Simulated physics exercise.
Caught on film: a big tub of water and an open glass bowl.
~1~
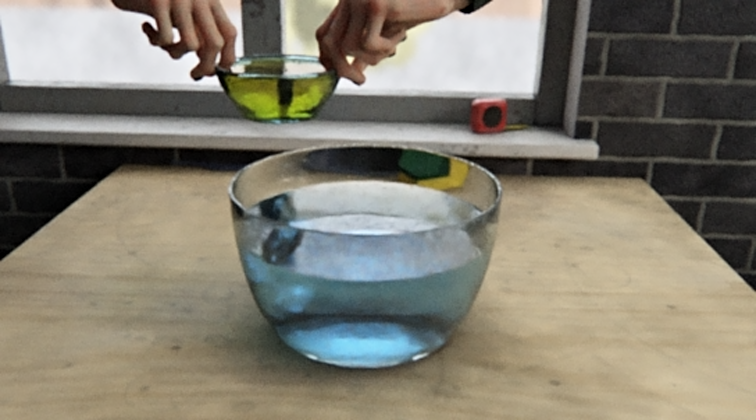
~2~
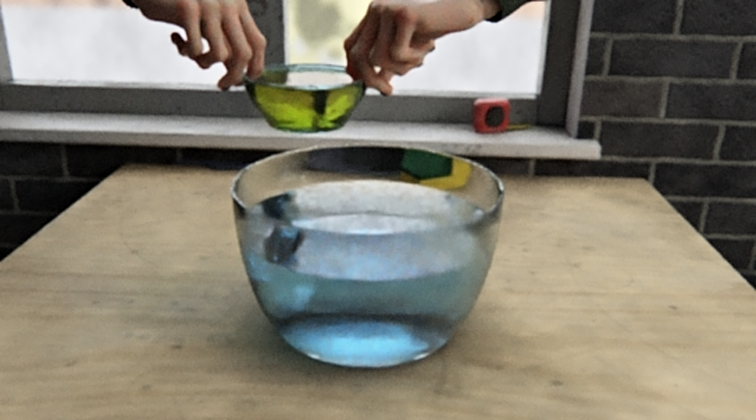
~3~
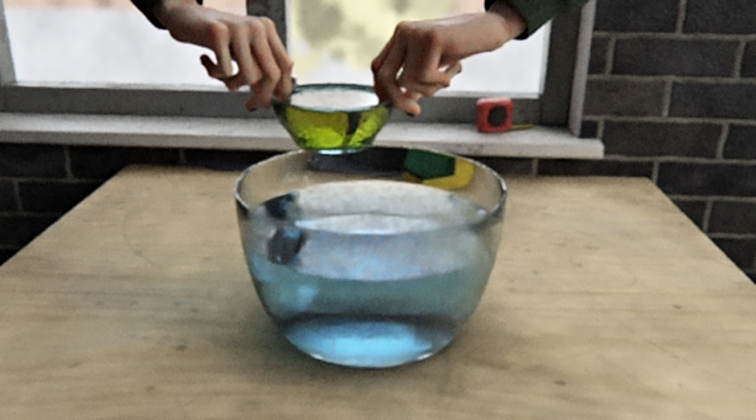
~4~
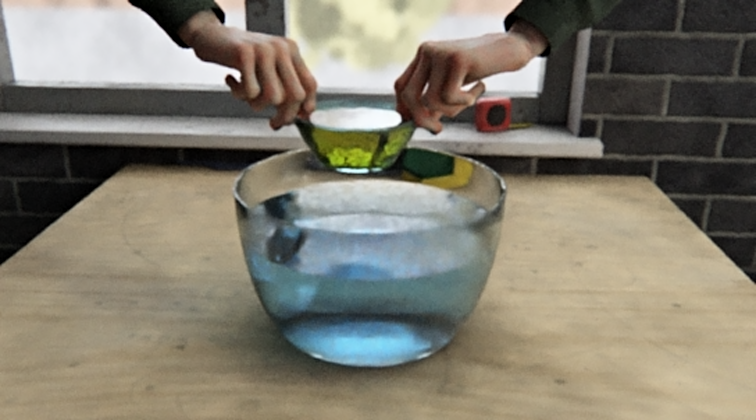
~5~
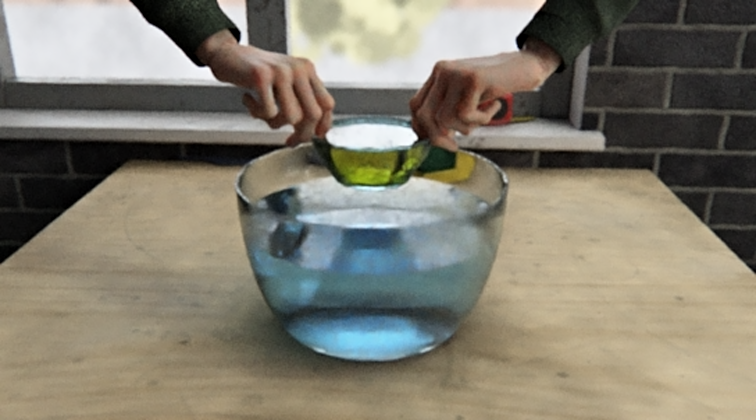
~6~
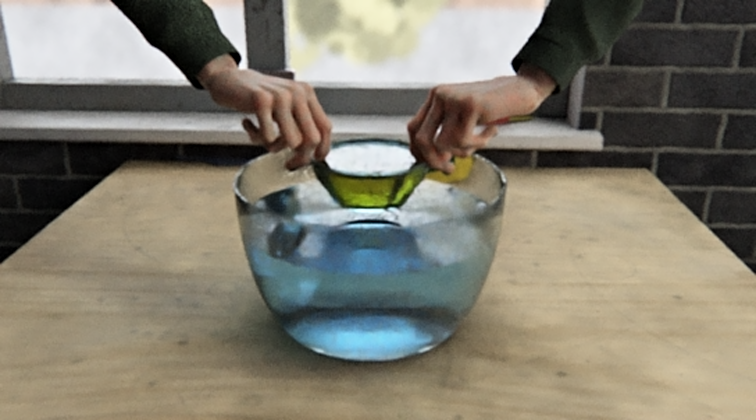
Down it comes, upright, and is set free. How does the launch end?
Once free, it sinks.
Next, the bowl dips into the water.
After that, water pours in over its rim.
Finally, the bowl lies on the bottom.
